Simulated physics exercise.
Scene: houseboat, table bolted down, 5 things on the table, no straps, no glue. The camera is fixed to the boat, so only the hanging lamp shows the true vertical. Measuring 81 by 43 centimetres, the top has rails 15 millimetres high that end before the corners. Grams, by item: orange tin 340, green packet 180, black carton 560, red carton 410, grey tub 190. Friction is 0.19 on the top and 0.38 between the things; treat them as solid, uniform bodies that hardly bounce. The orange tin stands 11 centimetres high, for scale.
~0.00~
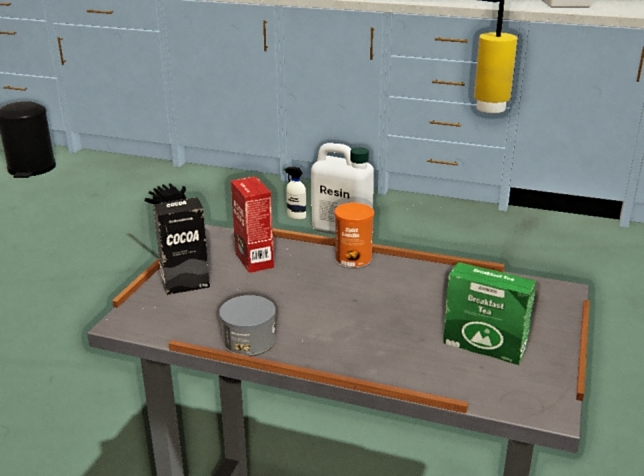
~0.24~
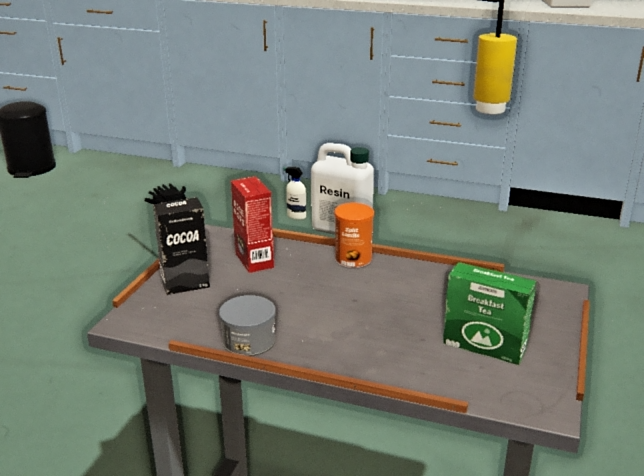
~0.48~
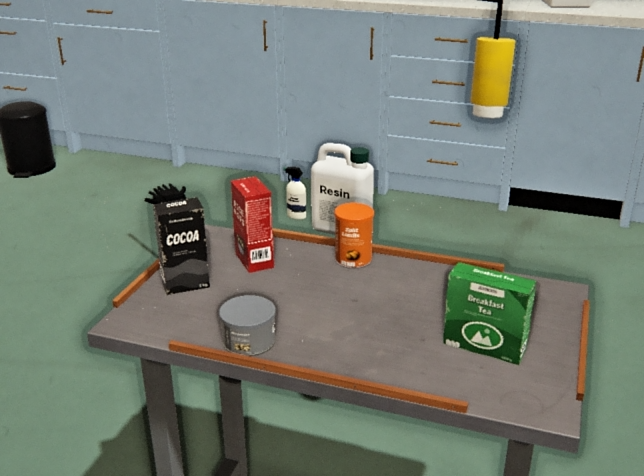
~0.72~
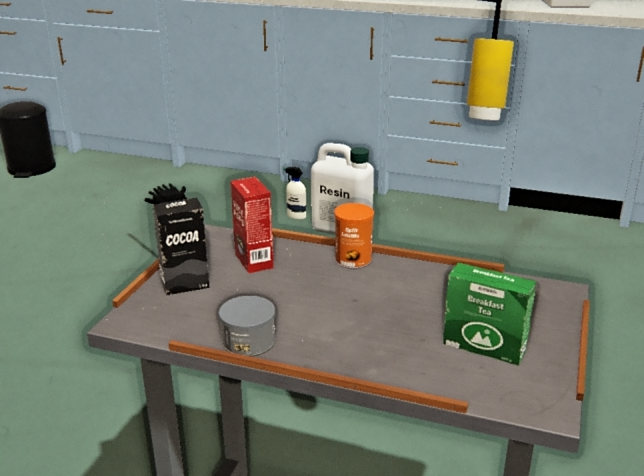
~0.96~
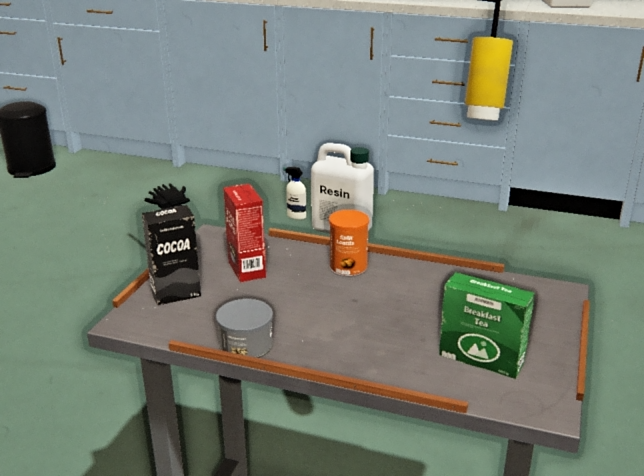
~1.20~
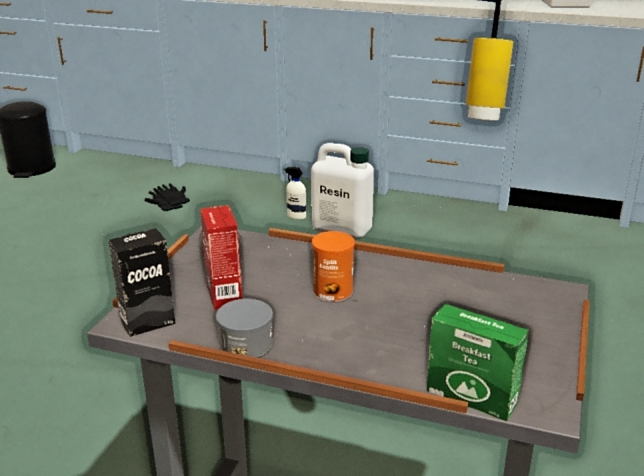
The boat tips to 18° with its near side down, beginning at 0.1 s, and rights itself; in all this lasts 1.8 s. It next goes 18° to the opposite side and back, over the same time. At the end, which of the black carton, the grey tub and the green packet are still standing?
The black carton has gone over, the grey tub remains standing, the green packet has gone over.
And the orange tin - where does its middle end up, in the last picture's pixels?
Near (354, 236).
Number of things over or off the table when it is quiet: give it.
Total count: 3.
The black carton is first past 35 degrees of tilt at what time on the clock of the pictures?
It happens near 1.5 s.
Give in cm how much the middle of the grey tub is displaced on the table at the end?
I'd put it at about 32 centimetres.
After 1.40 s, floor tilted 11°, near side down; green packet and black carton now off the table; red carton moved 27 cm; orange tin moved 26 cm.
After 1.70 s, floor tilted 2°, near side down; red carton 27° off its base; orange tin moved 35 cm.
After 2.80 s, floor tilted 18°, far side down; grey tub moved 3 cm near (256, 315); red carton on its side; orange tin moved 30 cm.
After 3.20 s, floor tilted 11°, far side down; grey tub moved 24 cm near (298, 259); red carton on its side; orange tin moved 9 cm.
In the end (4.2 s), off the table and tipped over, green packet and black carton; toppled on the table, red carton; not toppled but over 5 cm from the start, grey tub; the last one under 5 cm from the start. In the last view, grey tub near (312, 241).
